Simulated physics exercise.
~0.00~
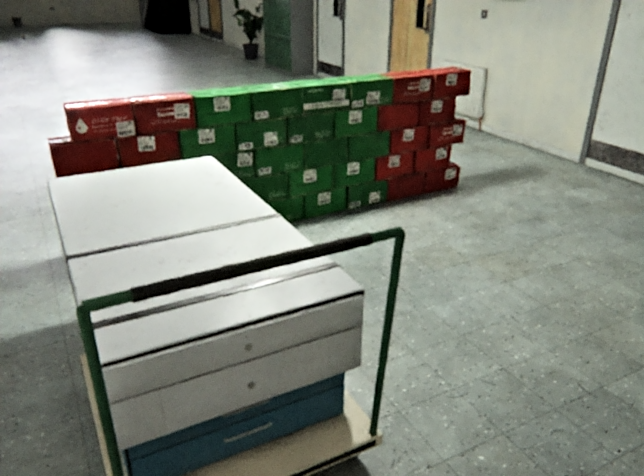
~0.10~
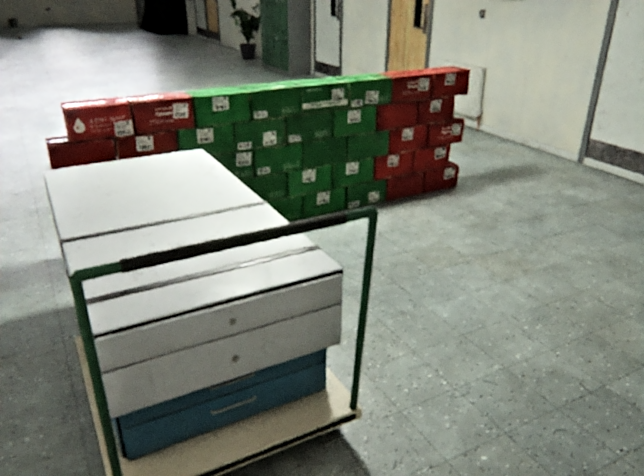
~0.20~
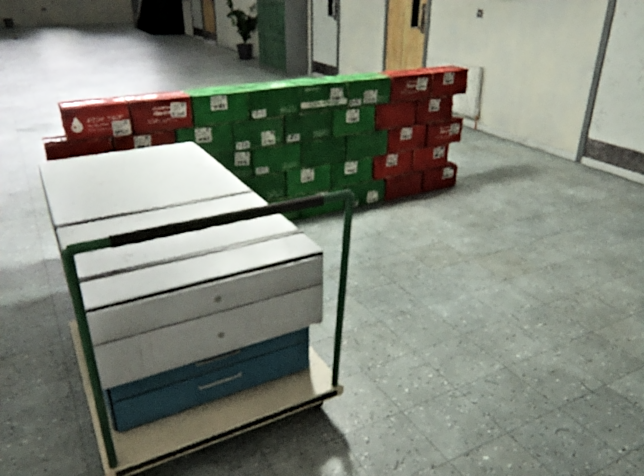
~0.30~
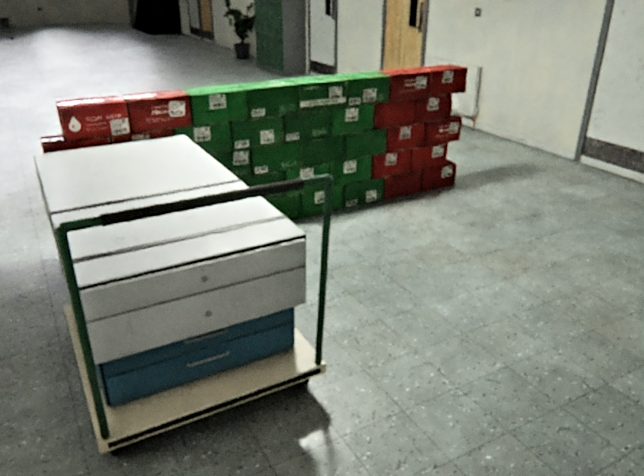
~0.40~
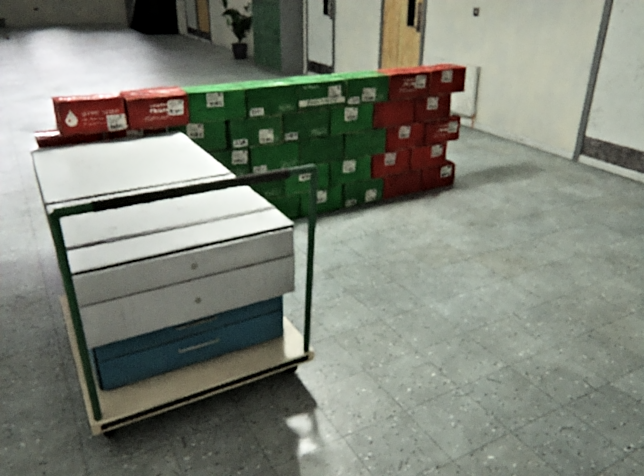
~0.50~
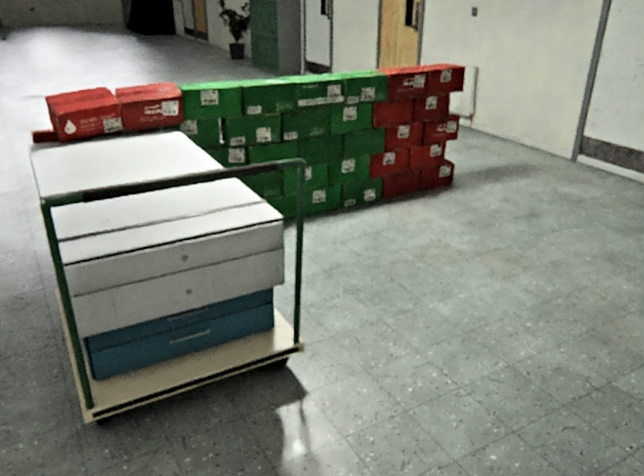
The clip shows a platform trolley loaded with large flat boxes rolling away across a tiled floor toward a wall of stacked red and green parcels, then pushing into its left part and shifting and tilting several parcels there.
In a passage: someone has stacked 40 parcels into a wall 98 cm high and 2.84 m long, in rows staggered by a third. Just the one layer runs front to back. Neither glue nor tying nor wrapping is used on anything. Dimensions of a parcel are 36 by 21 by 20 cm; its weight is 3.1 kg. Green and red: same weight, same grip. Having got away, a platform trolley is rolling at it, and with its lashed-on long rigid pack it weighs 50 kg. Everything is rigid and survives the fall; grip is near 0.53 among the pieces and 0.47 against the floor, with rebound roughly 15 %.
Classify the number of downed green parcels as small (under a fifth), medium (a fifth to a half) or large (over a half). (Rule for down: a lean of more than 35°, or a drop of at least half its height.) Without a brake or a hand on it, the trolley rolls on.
It is small.
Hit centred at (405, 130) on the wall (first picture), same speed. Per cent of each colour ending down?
Then red ends 40 per cent down and green 20 per cent.
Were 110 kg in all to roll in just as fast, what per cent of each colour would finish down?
For red it's 40, for green it's 10 in a hundred.
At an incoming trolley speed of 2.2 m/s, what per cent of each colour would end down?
The red would finish 20 in a hundred down, the green 10 in a hundred.
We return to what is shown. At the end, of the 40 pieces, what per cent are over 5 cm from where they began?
30 percent.
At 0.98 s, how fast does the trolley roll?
The trolley is doing roughly 0.3 m/s at that moment.
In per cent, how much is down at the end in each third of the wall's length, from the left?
The left third ends at 70 per cent, the middle at 0 per cent and the right at 0 per cent.
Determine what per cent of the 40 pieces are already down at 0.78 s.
At that instant, 10 percent.
After 0.60 s, load 23 cm past the wall's line, still rolling; none of the 20 green parcels down (0 of 40 in all colours); top green parcel 10 cm from its place; top red parcel 19° from how it stood.
After 0.78 s, load 30 cm past the wall's line, still rolling; none of the 20 green parcels down (4 of 40 in all colours); top green parcel 18° from how it stood; top red parcel 10° from how it stood.
After 0.98 s, load 36 cm past the wall's line, still rolling; 2 of the 20 green parcels down (8 of 40 in all colours); top green parcel 48° from how it stood, 22 cm lower; top red parcel 71° from how it stood, 32 cm lower.
After 1.36 s, load 49 cm past the wall's line, still rolling; 2 of the 20 green parcels down (11 of 40 in all colours); top green parcel on its side; top red parcel upside down.
In the end (2.5 s), load 73 cm past the wall's line, still rolling; 2 of the 20 green parcels down (11 of 40 in all colours); top green parcel 78 cm lower; top red parcel upside down. That is 10 per cent. From the last view, middles, top green parcel near (174, 168), top red parcel near (136, 168).
